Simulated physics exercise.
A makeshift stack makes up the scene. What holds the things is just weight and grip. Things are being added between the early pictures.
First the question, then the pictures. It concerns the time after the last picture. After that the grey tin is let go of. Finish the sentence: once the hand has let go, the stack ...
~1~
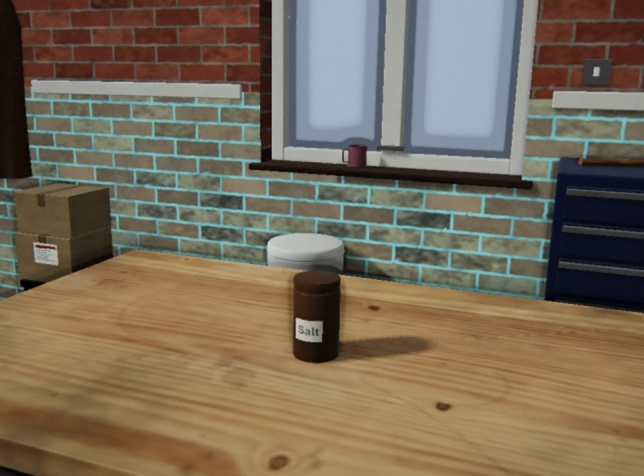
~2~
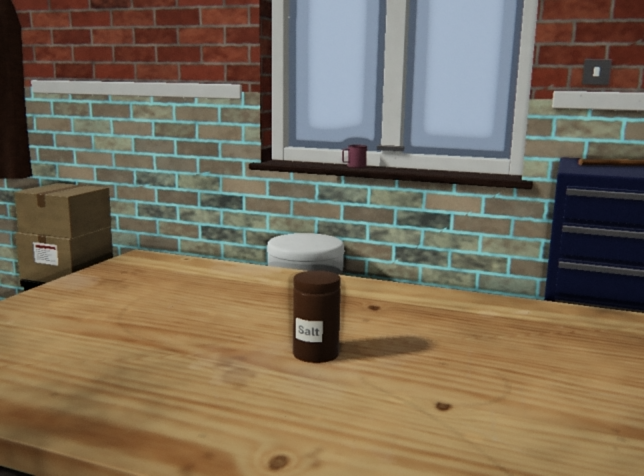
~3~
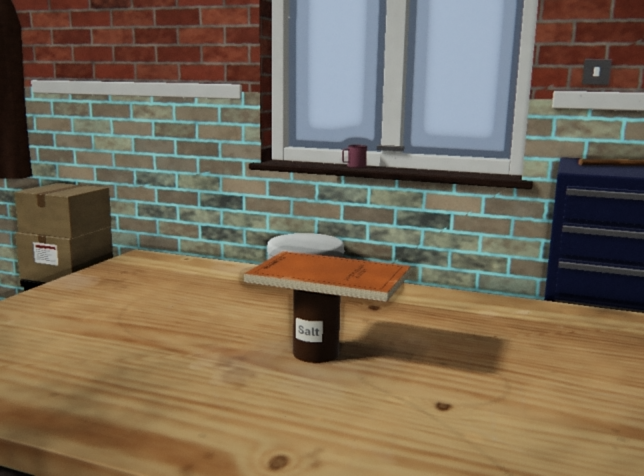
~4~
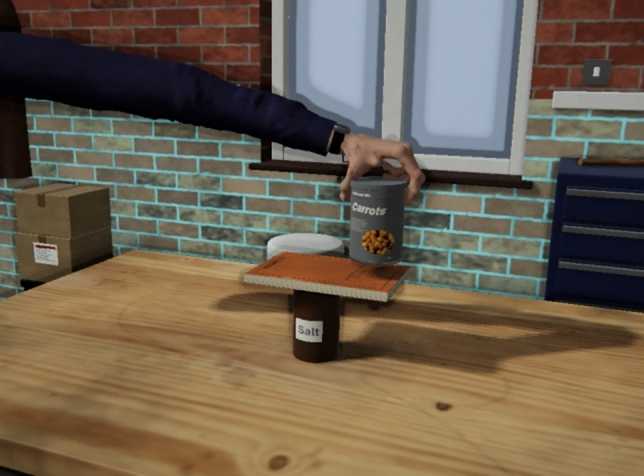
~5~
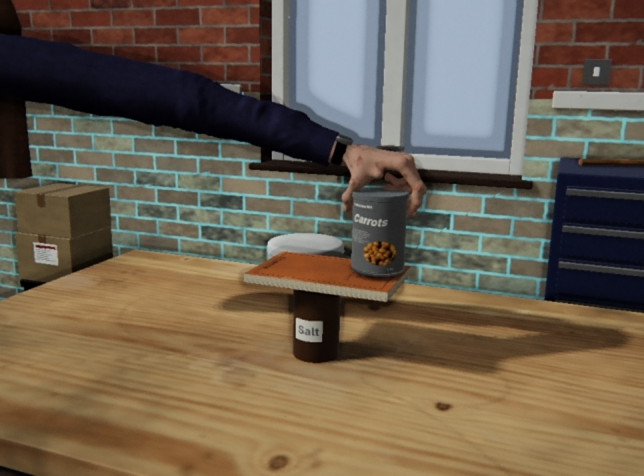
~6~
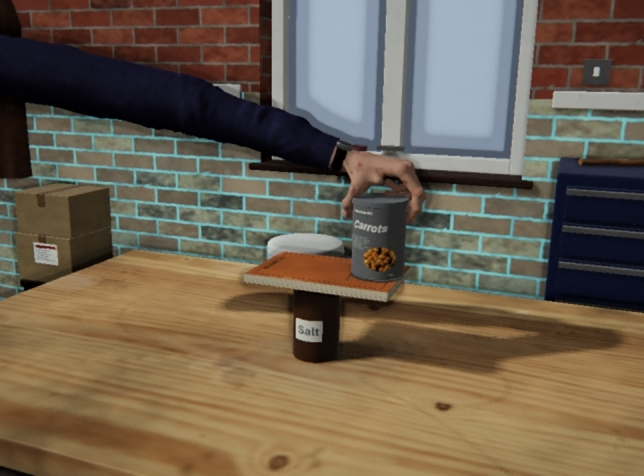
The stack tumbles.
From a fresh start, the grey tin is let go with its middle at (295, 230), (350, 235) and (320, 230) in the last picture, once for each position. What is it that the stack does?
Try one: Stable; try two: Collapse; try three: Stable.
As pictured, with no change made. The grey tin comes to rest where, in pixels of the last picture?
The object ends up somewhere around (439, 363).
Then, 0.40 s later than the last frame, grey tin now fallen; orange book tilted by 71°.
Then, 0.50 s later than the last frame, orange book on its side.
Then, 1.00 s later than the last frame, orange book now fallen.
When it is over, fallen, orange book and grey tin; brown jar as before. End places, in pixels of the last picture, grey tin near (439, 363). The stack loses its balance.
